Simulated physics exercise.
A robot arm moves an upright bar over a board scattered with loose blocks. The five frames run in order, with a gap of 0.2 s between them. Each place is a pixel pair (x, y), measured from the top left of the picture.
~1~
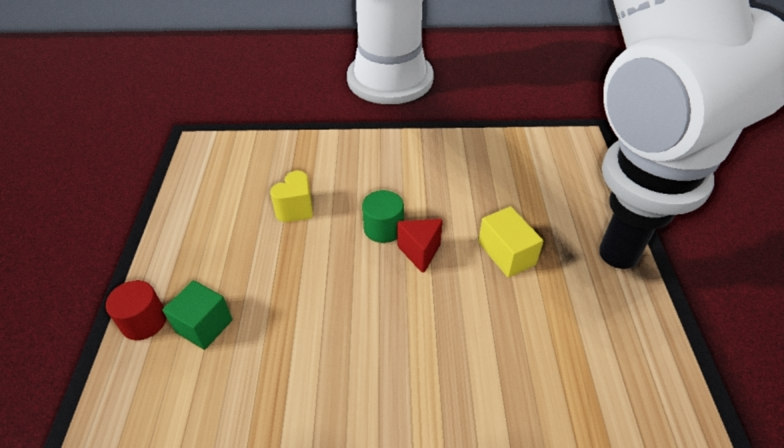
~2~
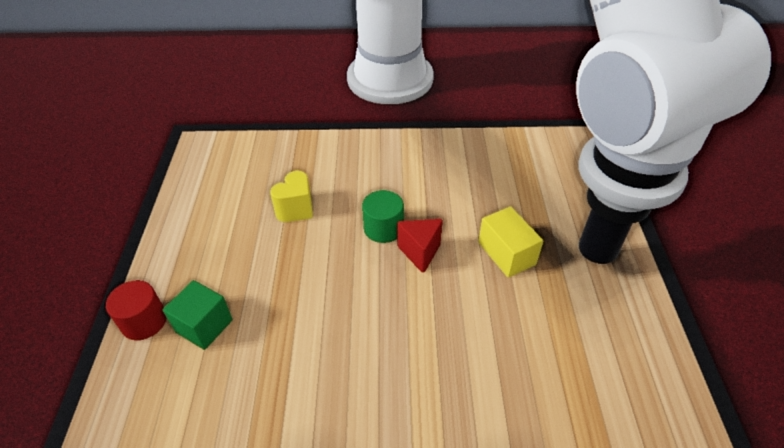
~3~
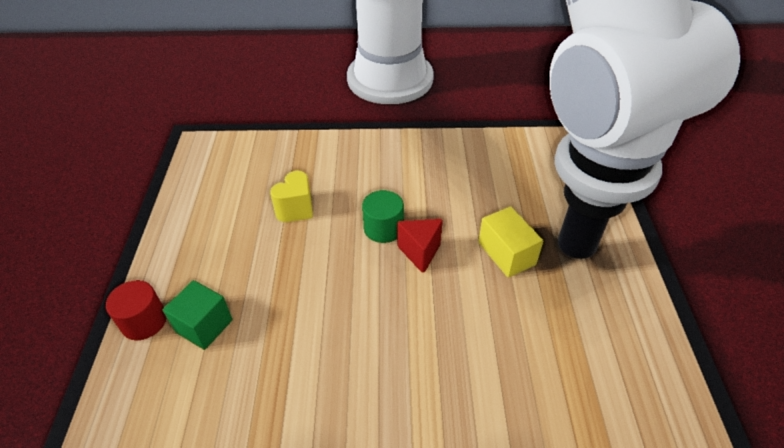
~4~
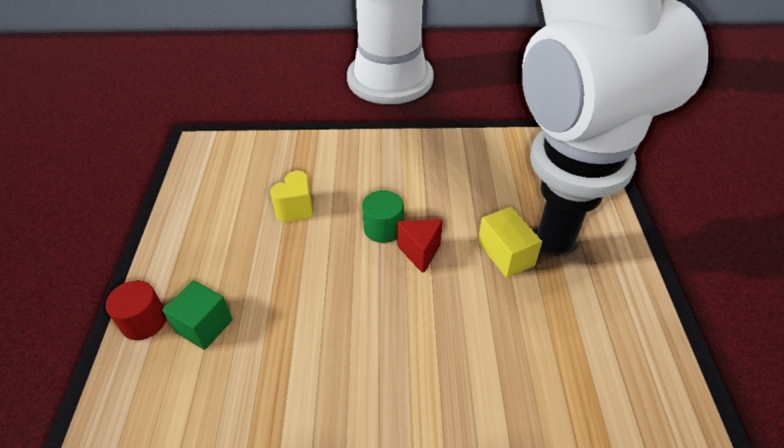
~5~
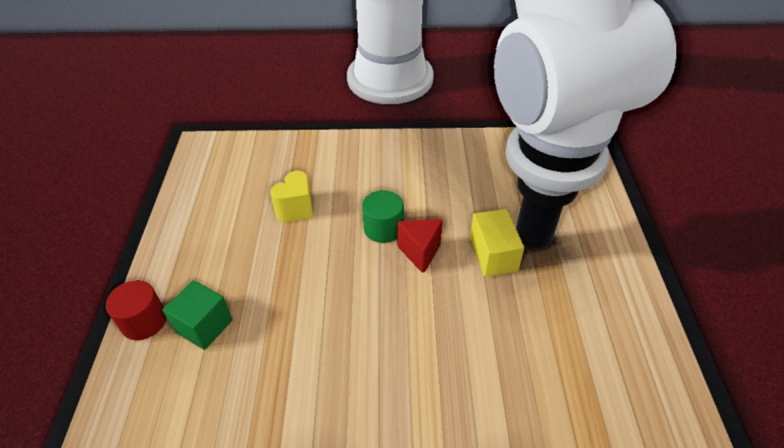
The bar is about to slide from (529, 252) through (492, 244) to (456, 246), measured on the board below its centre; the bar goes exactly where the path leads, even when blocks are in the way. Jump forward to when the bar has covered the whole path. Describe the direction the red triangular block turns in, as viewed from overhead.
Looking down, my answer is that the red triangular block rotates anticlockwise.
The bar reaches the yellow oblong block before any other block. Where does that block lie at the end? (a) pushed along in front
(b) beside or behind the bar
Choice a: Pushed along in front.
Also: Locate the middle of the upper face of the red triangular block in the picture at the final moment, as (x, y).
I think it will end close to (390, 232).
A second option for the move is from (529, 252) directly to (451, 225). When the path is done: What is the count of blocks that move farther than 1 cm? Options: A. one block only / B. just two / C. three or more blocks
Letter B.
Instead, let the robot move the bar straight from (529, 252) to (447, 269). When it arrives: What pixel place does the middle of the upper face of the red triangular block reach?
Its top middle: (380, 229).
On the path given first. Halfway along, bar at (495, 227); red triangular block at (418, 230); yellow oblong block at (461, 226).
At the end, bar at (457, 230); green circular block unmoved; red triangular block at (390, 232), turned 35° anticlockwise; yellow oblong block at (422, 227).
